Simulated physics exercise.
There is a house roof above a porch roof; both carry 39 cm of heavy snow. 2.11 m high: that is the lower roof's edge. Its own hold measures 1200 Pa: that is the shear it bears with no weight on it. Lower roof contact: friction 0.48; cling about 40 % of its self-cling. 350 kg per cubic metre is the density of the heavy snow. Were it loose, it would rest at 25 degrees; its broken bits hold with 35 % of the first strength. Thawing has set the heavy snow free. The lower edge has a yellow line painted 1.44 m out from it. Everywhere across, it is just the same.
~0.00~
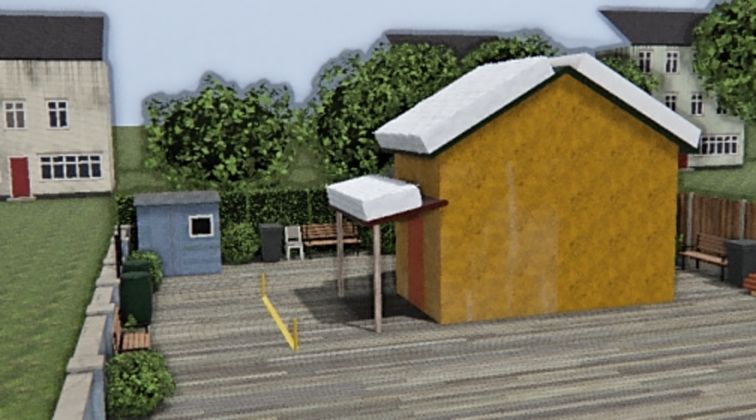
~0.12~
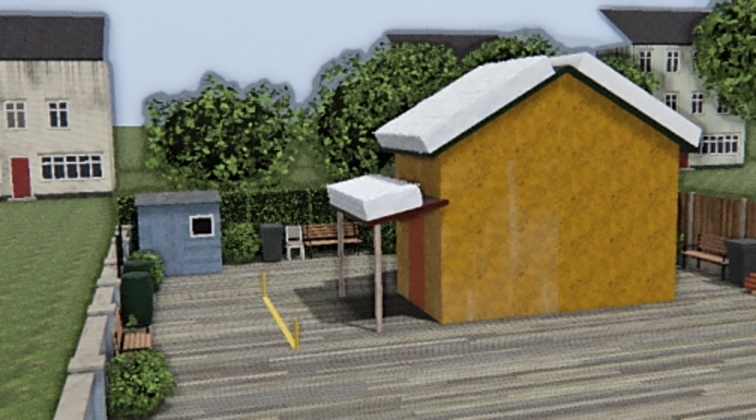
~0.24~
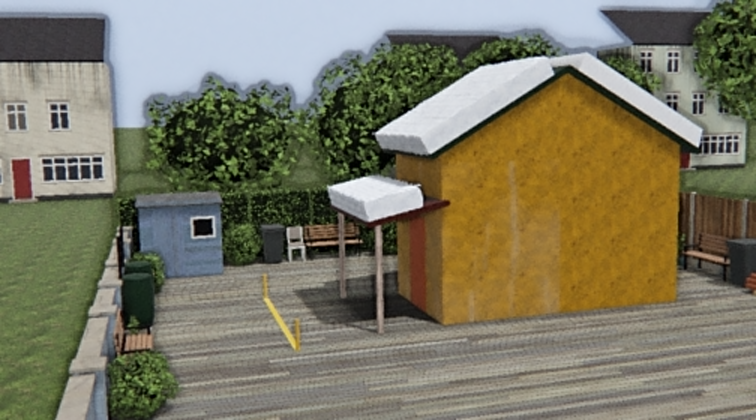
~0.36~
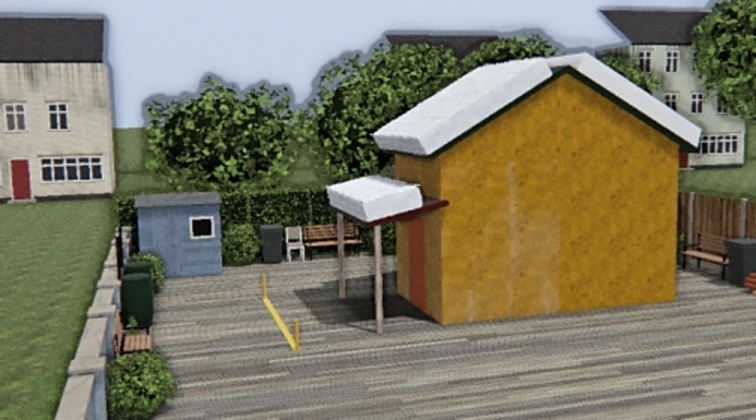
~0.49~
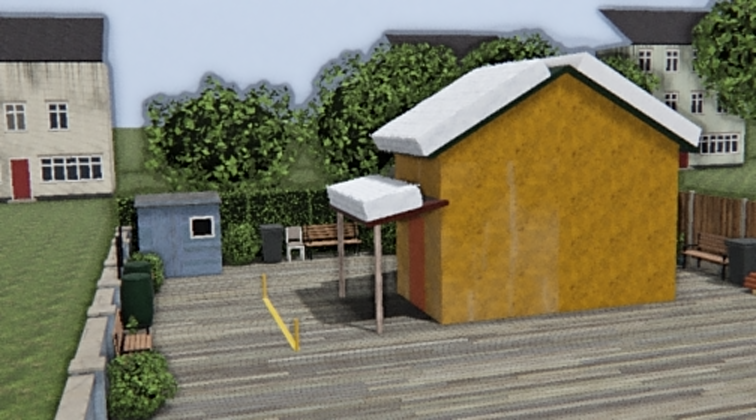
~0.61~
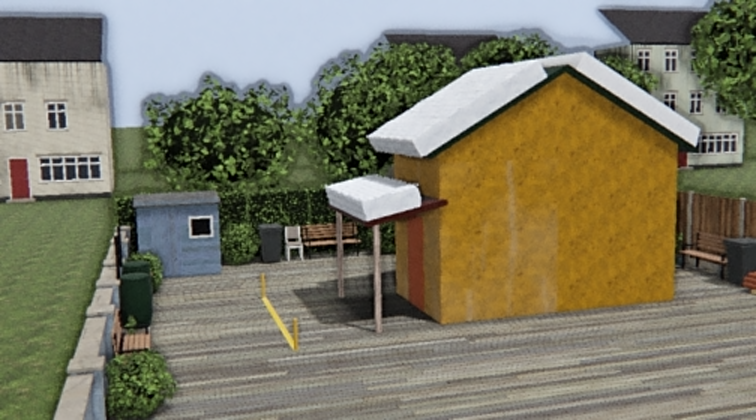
Thick white snow on the roof of a yellow house creeps very slightly toward the lower edge above a snow-covered porch, staying in one piece, while the blue shed, benches, yellow line and trees around the yard remain still.
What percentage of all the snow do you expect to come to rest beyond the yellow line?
Roughly 17 % of it.
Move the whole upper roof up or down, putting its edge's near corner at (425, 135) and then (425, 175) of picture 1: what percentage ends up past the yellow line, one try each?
Try 1: Near 35 %; try 2: Near 0 %.
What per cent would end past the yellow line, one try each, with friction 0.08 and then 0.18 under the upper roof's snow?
It would be 55 % the first time and 50 % the second.
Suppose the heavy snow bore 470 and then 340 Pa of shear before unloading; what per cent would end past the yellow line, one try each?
In turn about 40 %, 45 %.
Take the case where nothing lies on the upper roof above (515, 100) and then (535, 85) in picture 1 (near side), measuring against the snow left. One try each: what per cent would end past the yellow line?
It would be 7 percent the first time and 7 percent the second.
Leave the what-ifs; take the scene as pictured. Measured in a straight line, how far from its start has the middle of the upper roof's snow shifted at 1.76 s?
It sits some 1.4 m from where it began.
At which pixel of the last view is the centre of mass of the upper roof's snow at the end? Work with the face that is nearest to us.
(320, 316), roughly.
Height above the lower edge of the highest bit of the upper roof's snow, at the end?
Looks like around 0.7 m above that edge.
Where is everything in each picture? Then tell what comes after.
In the first picture, leading edge of the heavy snow at (427, 147).
In the second picture, leading edge of the heavy snow at (427, 147), its middle shifted 6 mm.
In the third picture, leading edge of the heavy snow at (428, 148), its middle shifted 2.3 cm.
In the fourth picture, leading edge of the heavy snow at (425, 149), its middle shifted 5.1 cm, 2 % of it past the upper edge, in one piece.
In the fifth picture, leading edge of the heavy snow at (424, 141), its middle shifted 9.3 cm, 3 % of it past the upper edge, in one piece.
In the sixth picture, leading edge of the heavy snow at (420, 142), its middle shifted 15 cm, 5 % of it past the upper edge, in one piece.
After 1.13 s, none is below the lower edge and 0 % is past the line.
After 1.76 s, none is below the lower edge and 0 % is past the line.
After 2.38 s, 3 % is below the lower edge and 0 % is past the line.
After 3.00 s, 31 % is below the lower edge and 2 % is past the line.
After 5.70 s, at the end, 79 % is below the lower edge and 17 % is past the line.
